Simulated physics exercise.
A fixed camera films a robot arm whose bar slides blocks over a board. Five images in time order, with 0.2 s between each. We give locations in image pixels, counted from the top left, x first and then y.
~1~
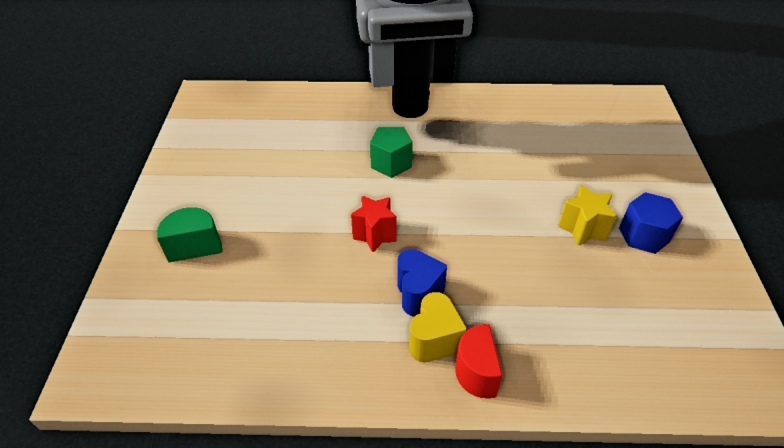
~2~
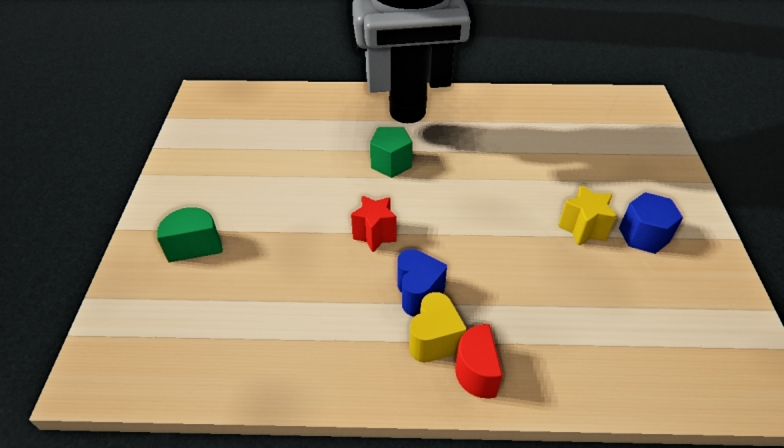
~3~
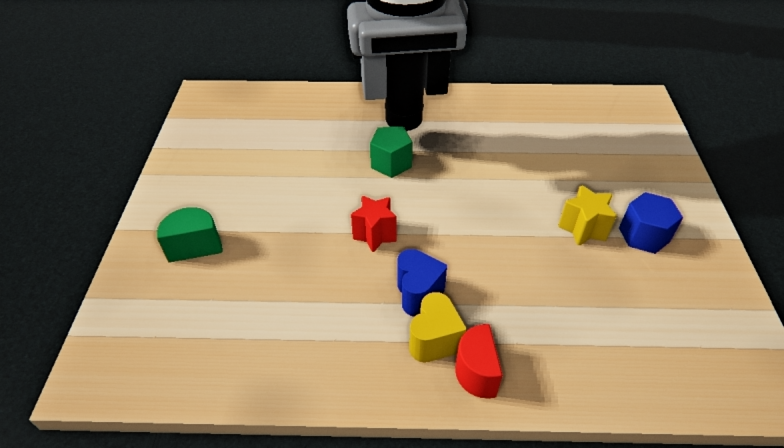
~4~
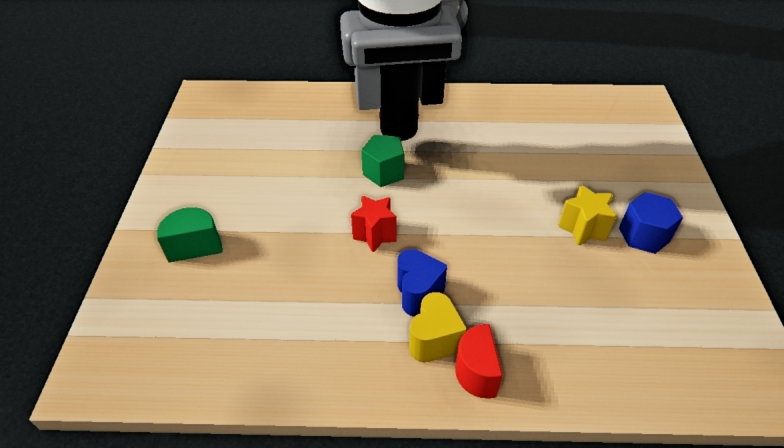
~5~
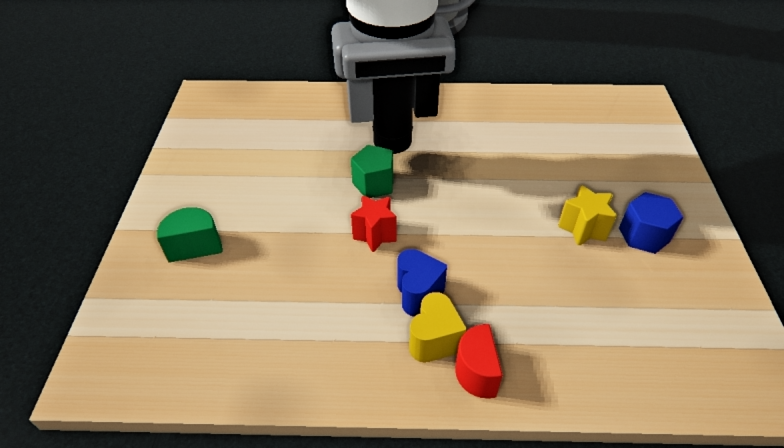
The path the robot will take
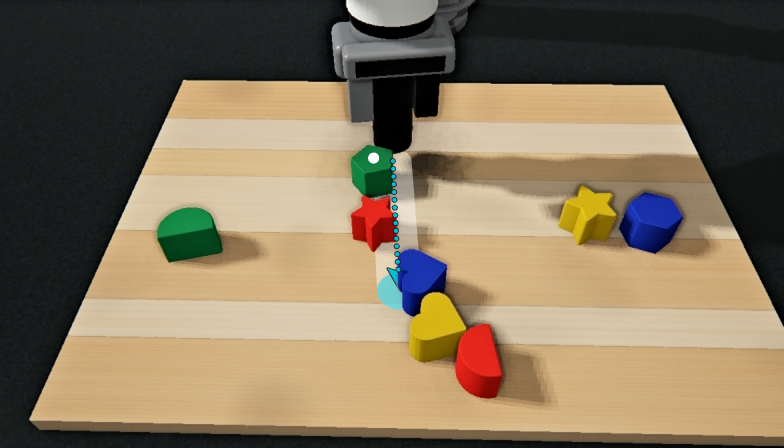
On a wooden board, a dark robotic bar pushes the green pentagonal block toward the red star.
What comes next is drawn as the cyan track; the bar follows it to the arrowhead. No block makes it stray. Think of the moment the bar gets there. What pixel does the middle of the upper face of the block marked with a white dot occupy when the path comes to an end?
I predict (353, 187).
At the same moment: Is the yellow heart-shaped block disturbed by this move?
Here the yellow heart-shaped block moves off its spot.
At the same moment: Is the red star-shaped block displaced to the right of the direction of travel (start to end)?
Going by the path, yes.
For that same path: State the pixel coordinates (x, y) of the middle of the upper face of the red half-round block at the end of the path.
If I read the scene right, the answer is (503, 377).
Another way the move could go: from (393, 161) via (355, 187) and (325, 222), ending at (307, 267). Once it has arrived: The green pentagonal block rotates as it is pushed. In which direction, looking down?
From above, clockwise.
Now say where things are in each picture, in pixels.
The first picture shows bar tip at (410, 108); block tops, green pentagonal block at (391, 137); red star-shaped block at (374, 209); blue heart-shaped block at (420, 269); yellow heart-shaped block at (437, 317); red half-round block at (480, 350).
The second picture shows bar at (408, 113); blocks unchanged.
The third picture shows bar at (404, 121); blocks unchanged.
The fourth picture shows bar at (399, 130); green pentagonal block at (384, 147).
The fifth picture shows bar at (393, 142); green pentagonal block at (374, 158); red star-shaped block at (374, 209); blue heart-shaped block at (420, 269); yellow heart-shaped block at (437, 317); red half-round block at (480, 350).
Path on the board, straight from (393, 161) to (400, 290); the dot is on the green pentagonal block.
On the path given first. One third of the way, bar at (394, 180); green pentagonal block at (356, 184), turned 55° clockwise; red star-shaped block at (371, 212), turned 25° anticlockwise.
Two thirds of the way, bar at (397, 224); green pentagonal block at (353, 187), turned 65° clockwise; red star-shaped block at (360, 227).
At the end, bar at (400, 272); green pentagonal block at (353, 187), turned 65° clockwise; red star-shaped block at (358, 234), turned 25° clockwise; blue heart-shaped block at (429, 303), turned 15° anticlockwise; yellow heart-shaped block at (458, 348), turned 10° anticlockwise; red half-round block at (503, 377).
